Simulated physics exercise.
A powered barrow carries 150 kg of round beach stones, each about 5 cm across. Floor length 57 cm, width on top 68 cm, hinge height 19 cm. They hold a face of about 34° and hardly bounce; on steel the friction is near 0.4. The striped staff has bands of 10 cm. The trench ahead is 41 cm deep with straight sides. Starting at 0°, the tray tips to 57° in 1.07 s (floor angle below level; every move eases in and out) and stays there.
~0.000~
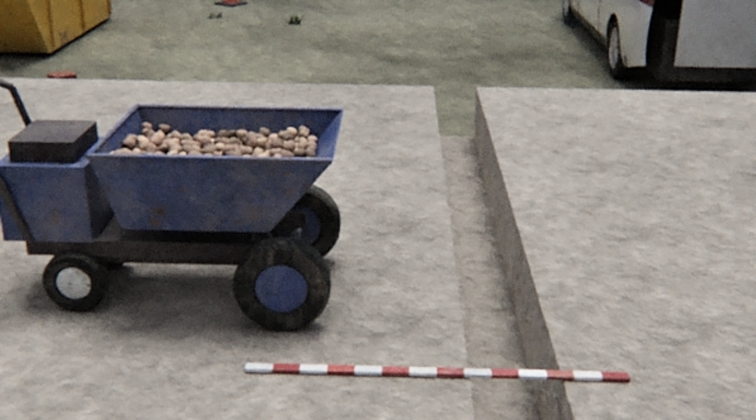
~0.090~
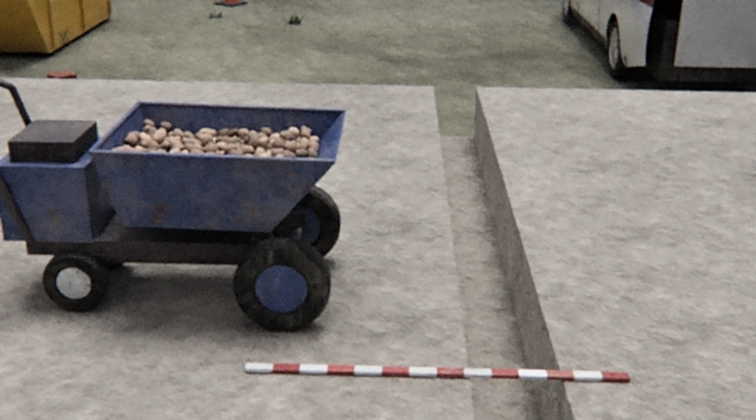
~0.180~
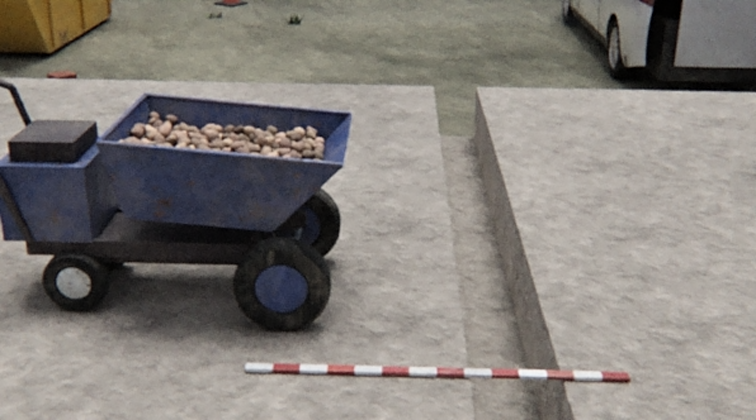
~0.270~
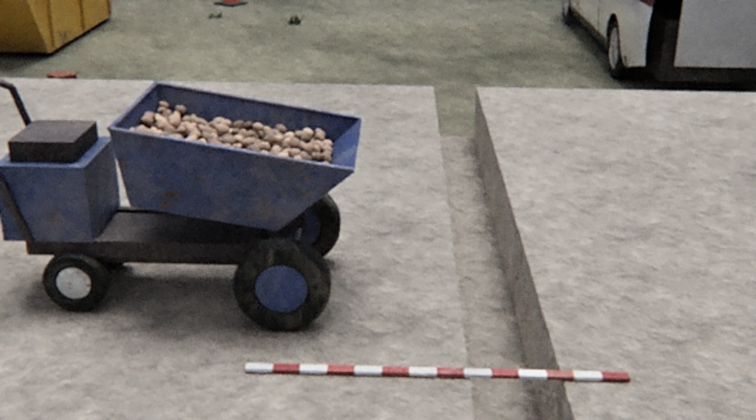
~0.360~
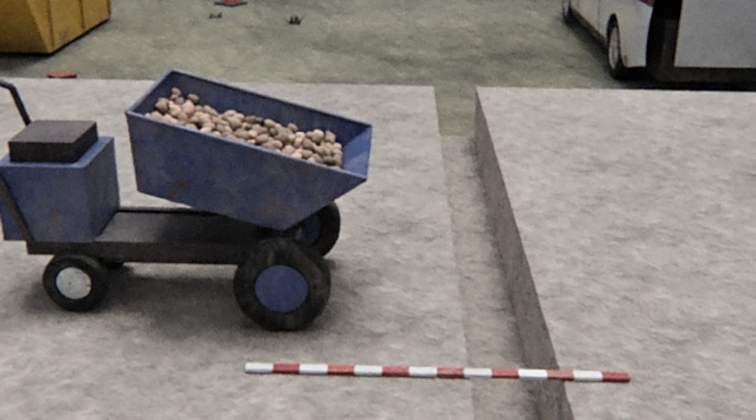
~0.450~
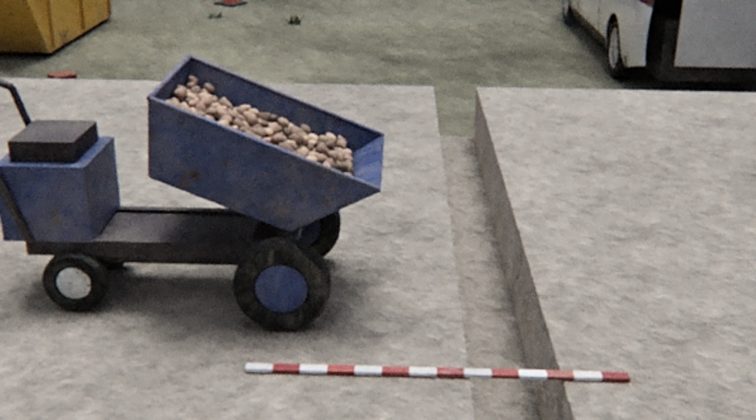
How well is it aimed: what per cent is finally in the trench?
About 64 per cent.
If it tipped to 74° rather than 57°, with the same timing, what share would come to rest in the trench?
Then about 90 per cent.
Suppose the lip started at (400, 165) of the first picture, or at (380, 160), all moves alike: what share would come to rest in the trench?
First some 50, then 65 per cent.
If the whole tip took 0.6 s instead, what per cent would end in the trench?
In that case some 60 per cent.
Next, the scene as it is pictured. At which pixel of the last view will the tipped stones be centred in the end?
Near (490, 361).
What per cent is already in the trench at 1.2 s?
About 5 per cent by then.
After 0.8 s the floor is at 48°; 100 % in the tray; the foremost stones are at (399, 215).
After 1.2 s the floor is at 57°; 88 % in the tray, 8 % short of the trench, 4 % in the trench; the foremost stones are at (490, 298).
After 1.5 s the floor is at 57°; 54 % in the tray, 10 % short of the trench, 36 % in the trench; the foremost stones are at (527, 359).
After 3.5 s the floor is at 57°; 22 % in the tray, 14 % short of the trench, 64 % in the trench; the foremost stones are at (526, 351).
